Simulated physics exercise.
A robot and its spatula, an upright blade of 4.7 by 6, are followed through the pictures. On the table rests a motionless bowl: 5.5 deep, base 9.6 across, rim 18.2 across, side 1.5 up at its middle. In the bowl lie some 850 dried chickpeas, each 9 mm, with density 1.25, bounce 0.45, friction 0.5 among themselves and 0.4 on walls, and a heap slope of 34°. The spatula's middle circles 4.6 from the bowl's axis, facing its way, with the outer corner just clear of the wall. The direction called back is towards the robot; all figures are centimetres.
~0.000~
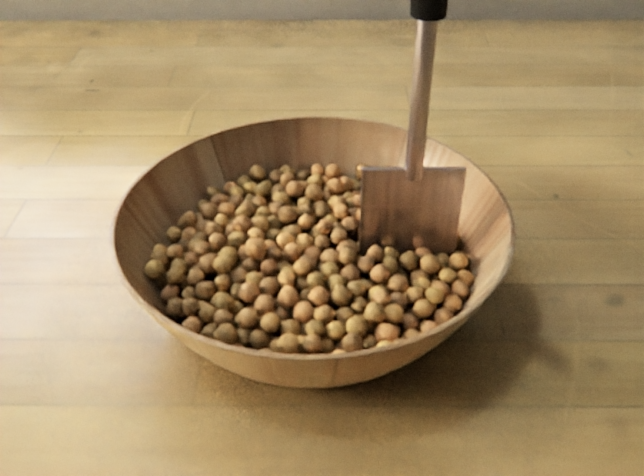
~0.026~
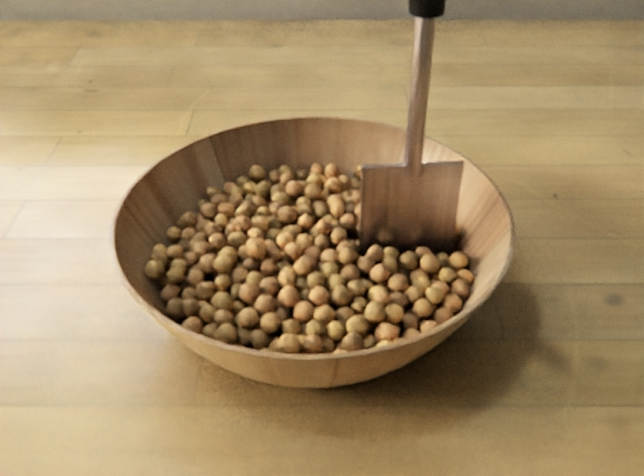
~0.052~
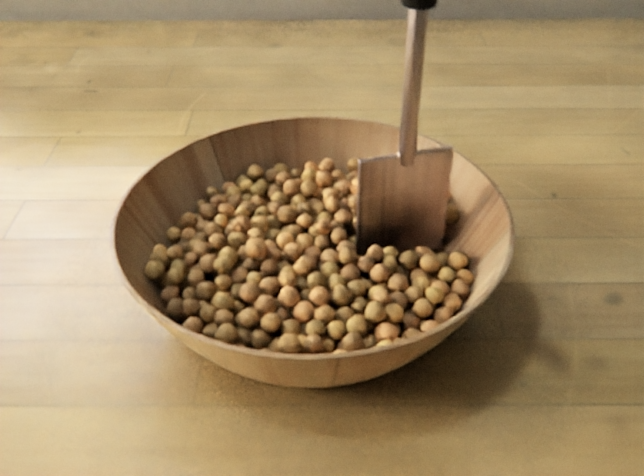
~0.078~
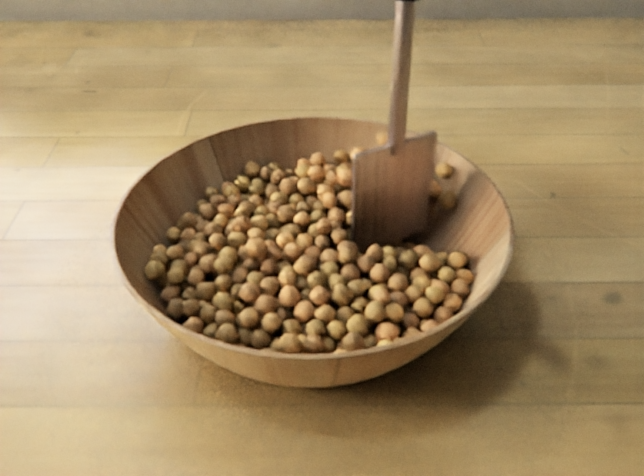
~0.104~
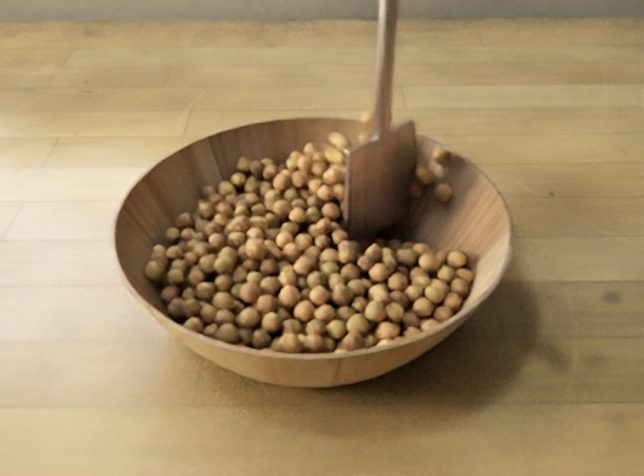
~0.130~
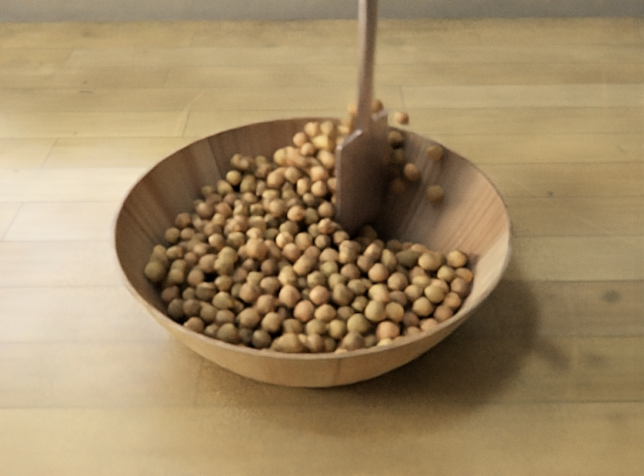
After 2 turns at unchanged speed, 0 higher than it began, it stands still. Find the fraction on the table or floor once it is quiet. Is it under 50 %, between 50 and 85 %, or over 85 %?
Under 50 %.
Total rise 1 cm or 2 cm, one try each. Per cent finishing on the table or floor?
30 and 20 %.
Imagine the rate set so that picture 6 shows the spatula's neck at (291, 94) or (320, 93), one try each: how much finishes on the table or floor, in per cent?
So, roughly 60 percent the first time and 55 percent the second.
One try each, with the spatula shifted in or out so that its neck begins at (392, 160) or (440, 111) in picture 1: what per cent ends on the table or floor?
Near 25 and 25 in a hundred, one try each.
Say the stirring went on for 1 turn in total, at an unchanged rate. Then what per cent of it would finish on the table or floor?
I'd expect around 20 per cent.
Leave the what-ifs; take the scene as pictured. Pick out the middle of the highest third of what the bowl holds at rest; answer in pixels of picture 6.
In the final view it lies around (389, 213).
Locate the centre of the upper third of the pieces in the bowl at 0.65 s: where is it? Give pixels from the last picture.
The top third is centred near (436, 239) in the last picture.
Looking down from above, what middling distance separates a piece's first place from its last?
Some 11 centimetres or so.
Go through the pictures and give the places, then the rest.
The first picture shows the spatula neck at (417, 139), 0° round; upper third of the load around (305, 254), from x 155 to 465, top at y 170; 850 in the bowl.
The second picture shows the spatula neck at (415, 135), 4° round; upper third of the load around (307, 250), from x 155 to 465, top at y 170.
The third picture shows the spatula neck at (409, 125), 16° round; upper third of the load around (317, 243), from x 155 to 465, top at y 165.
The fourth picture shows the spatula neck at (398, 115), 29° round; upper third of the load around (318, 236), from x 155 to 465, top at y 140.
The fifth picture shows the spatula neck at (383, 106), 42° round; upper third of the load around (317, 225), from x 155 to 465, top at y 115.
The sixth picture shows the spatula neck at (365, 100), 55° round; upper third of the load around (311, 213), from x 155 to 465, top at y 105; 849 in the bowl, 1 in flight or on the tool.
After 0.65 s, 317° round, highest piece 9 above the table; 699 in the bowl, 128 on the table or floor, 23 in flight or on the tool.
After 1.17 s, 219° round, highest piece 7 above the table; 594 in the bowl, 245 on the table or floor, 11 in flight or on the tool.
After 1.63 s, 0° round, highest piece 6 above the table; 550 in the bowl, 300 on the table or floor.
After 2.33 s, 0° round, highest piece 6 above the table; 550 in the bowl, 300 on the table or floor.
In the end, 550 in the bowl, 300 on the table or floor. That is 35 % on the table or floor.
